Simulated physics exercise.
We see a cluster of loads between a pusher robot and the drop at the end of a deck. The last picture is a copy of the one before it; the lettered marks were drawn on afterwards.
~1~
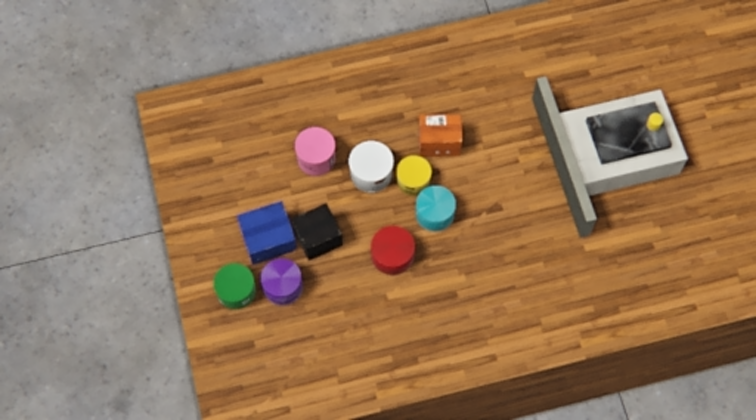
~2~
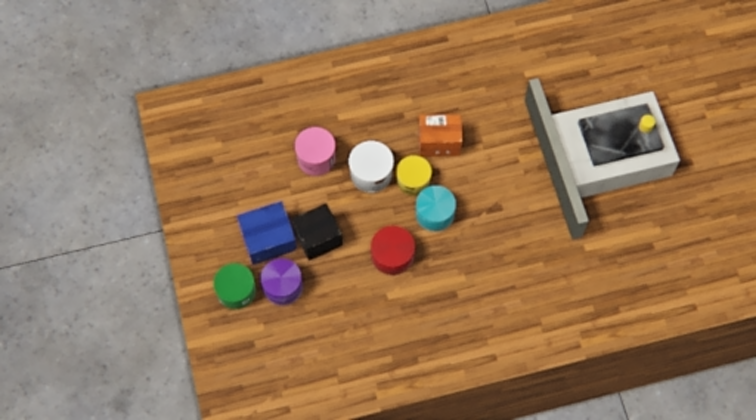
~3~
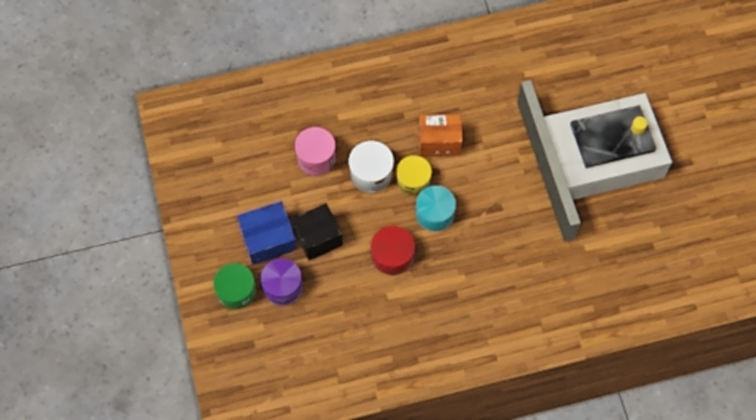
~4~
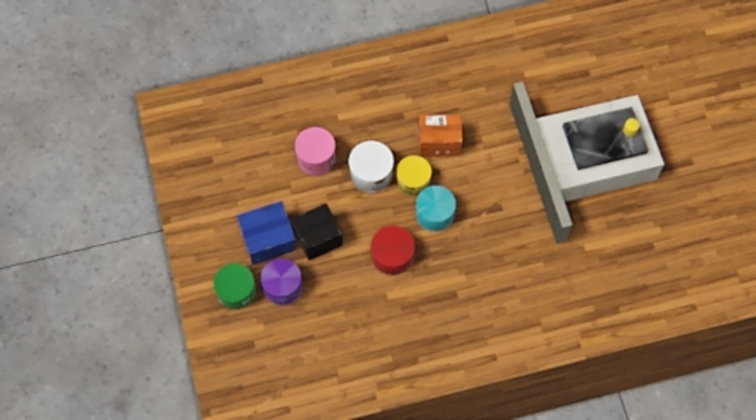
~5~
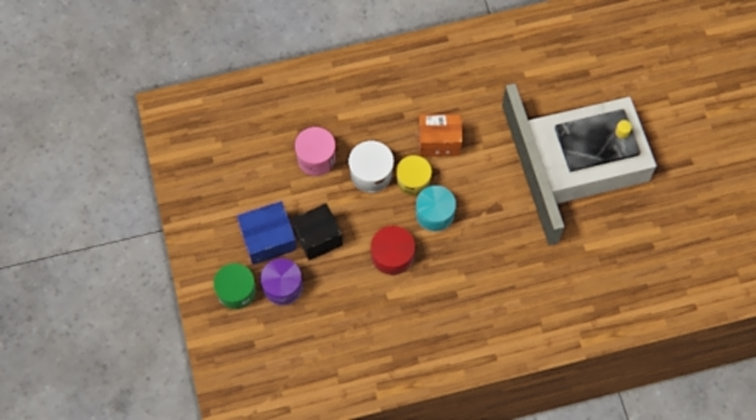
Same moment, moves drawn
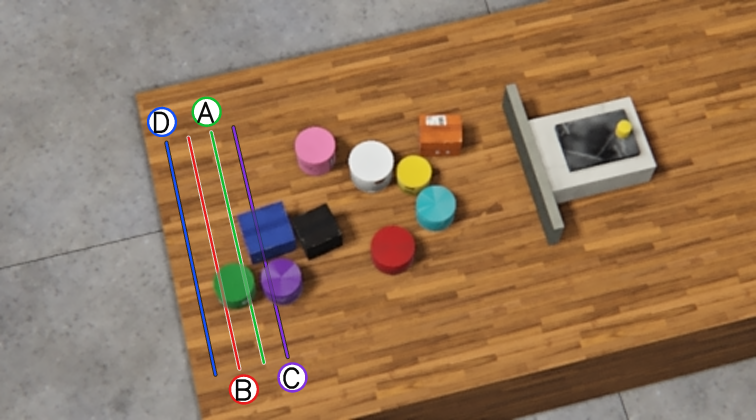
A pale robot with a wide grey blade on its front creeps slowly left across a wooden deck, covering a short distance toward a cluster of colourful cylinders and boxes. The cluster stays still throughout, and by the end a gap remains between the blade and the nearest objects.
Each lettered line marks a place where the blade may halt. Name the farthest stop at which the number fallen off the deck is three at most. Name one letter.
The farthest such stop is A.
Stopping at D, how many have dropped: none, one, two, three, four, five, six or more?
In all, six or more.
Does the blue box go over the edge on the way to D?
Yes.
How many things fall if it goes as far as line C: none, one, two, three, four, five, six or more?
In all, two.
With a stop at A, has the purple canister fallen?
No.
On the marked copy, A at (237, 243); B at (213, 249); C at (259, 238); D at (190, 254).
With A. Early on, robot (488, 166); orange parcel (390, 152); white pail (351, 172).
Further on, robot (381, 191); blue box (219, 250); green pail (230, 288).
At the end, robot (297, 211); blue box over the edge; green pail over the edge; two fallen.
As for the rest, B drops five; C is within the limit but short; D drops eight.
